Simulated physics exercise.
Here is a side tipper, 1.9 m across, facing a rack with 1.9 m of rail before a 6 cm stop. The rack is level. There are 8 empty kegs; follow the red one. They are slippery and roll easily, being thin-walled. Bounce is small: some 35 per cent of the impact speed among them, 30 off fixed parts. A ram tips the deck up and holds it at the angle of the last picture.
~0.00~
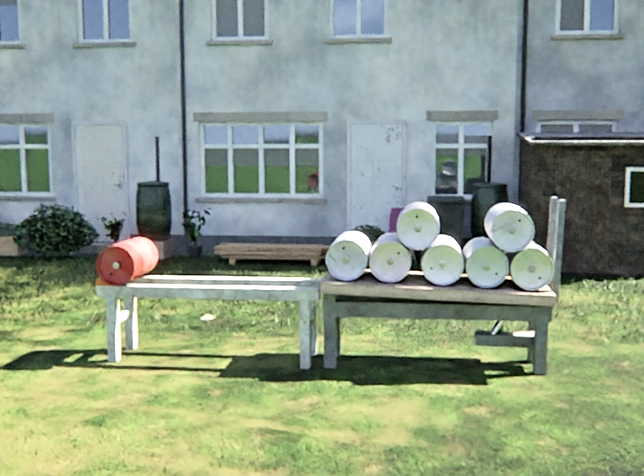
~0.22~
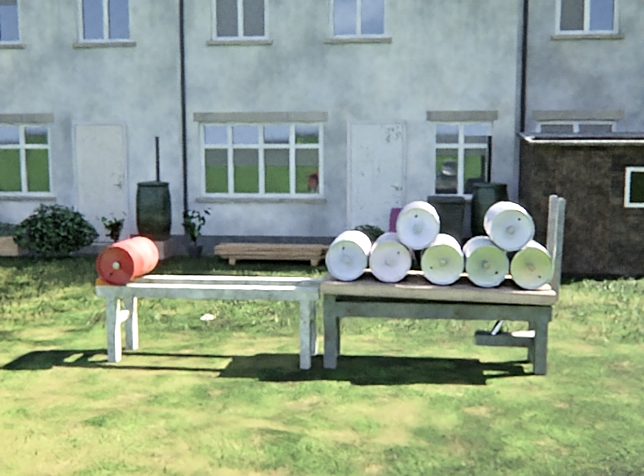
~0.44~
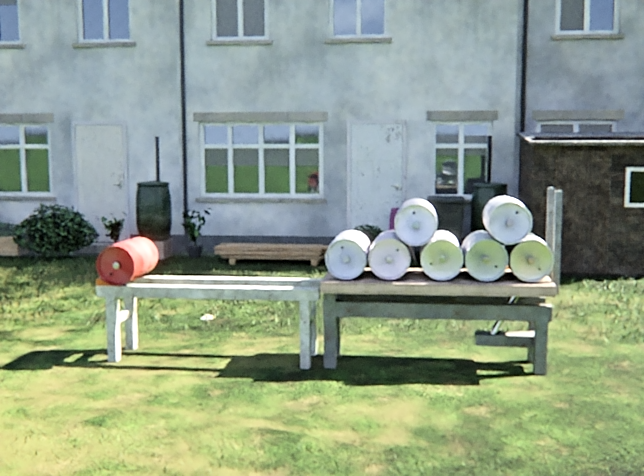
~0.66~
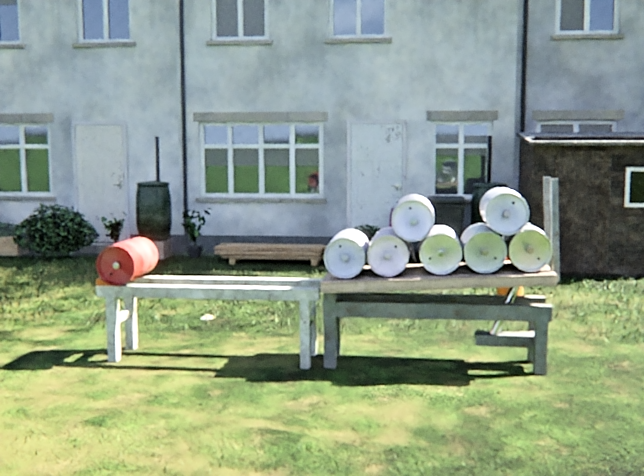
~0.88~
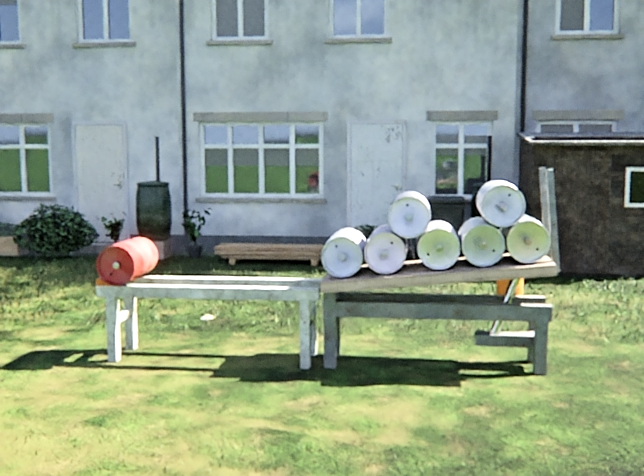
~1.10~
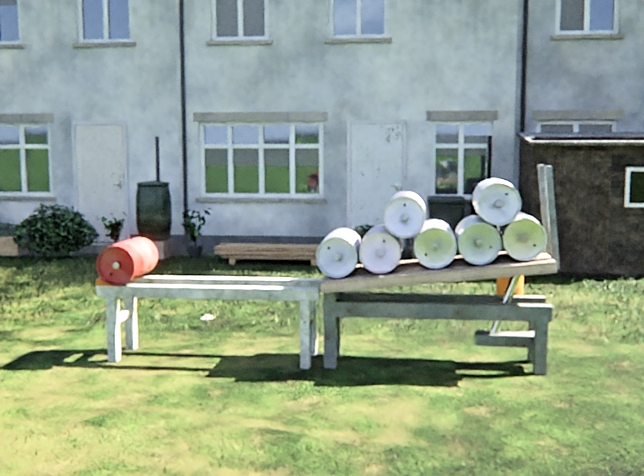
To begin with, a red keg lies on a pale rack at left, while seven white kegs sit stacked on a nearly flat deck beside it. The deck's right end then rises slowly, exposing an orange ram underneath, and the white kegs shift slightly left while the red one stays still.
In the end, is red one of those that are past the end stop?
Red stays inside the stop.
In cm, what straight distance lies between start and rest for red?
Moved: Red 10.
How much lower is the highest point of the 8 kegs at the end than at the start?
About 0 cm.
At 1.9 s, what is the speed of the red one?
Roughly 0.0 m/s.
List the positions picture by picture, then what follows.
In the first frame, red at (116, 266); deck tilted 2° back; stop top at (98, 280).
In the second frame, red at (116, 266); deck tilted 2° back.
In the third frame, red at (116, 266); deck level.
In the fourth frame, red at (116, 266); deck tilted 3° to the rack.
In the fifth frame, red at (116, 266); deck tilted 5° to the rack.
In the sixth frame, red at (116, 266); deck tilted 6° to the rack.
After 1.9 s, red is on the rack, 20 cm from the rack's far end; 0 past the stop so far.
After 2.9 s, no change for red; 0 past the stop so far.
At rest (4.0 s), red is on the rack, 10 cm from the rack's far end; 0 past the stop so far.
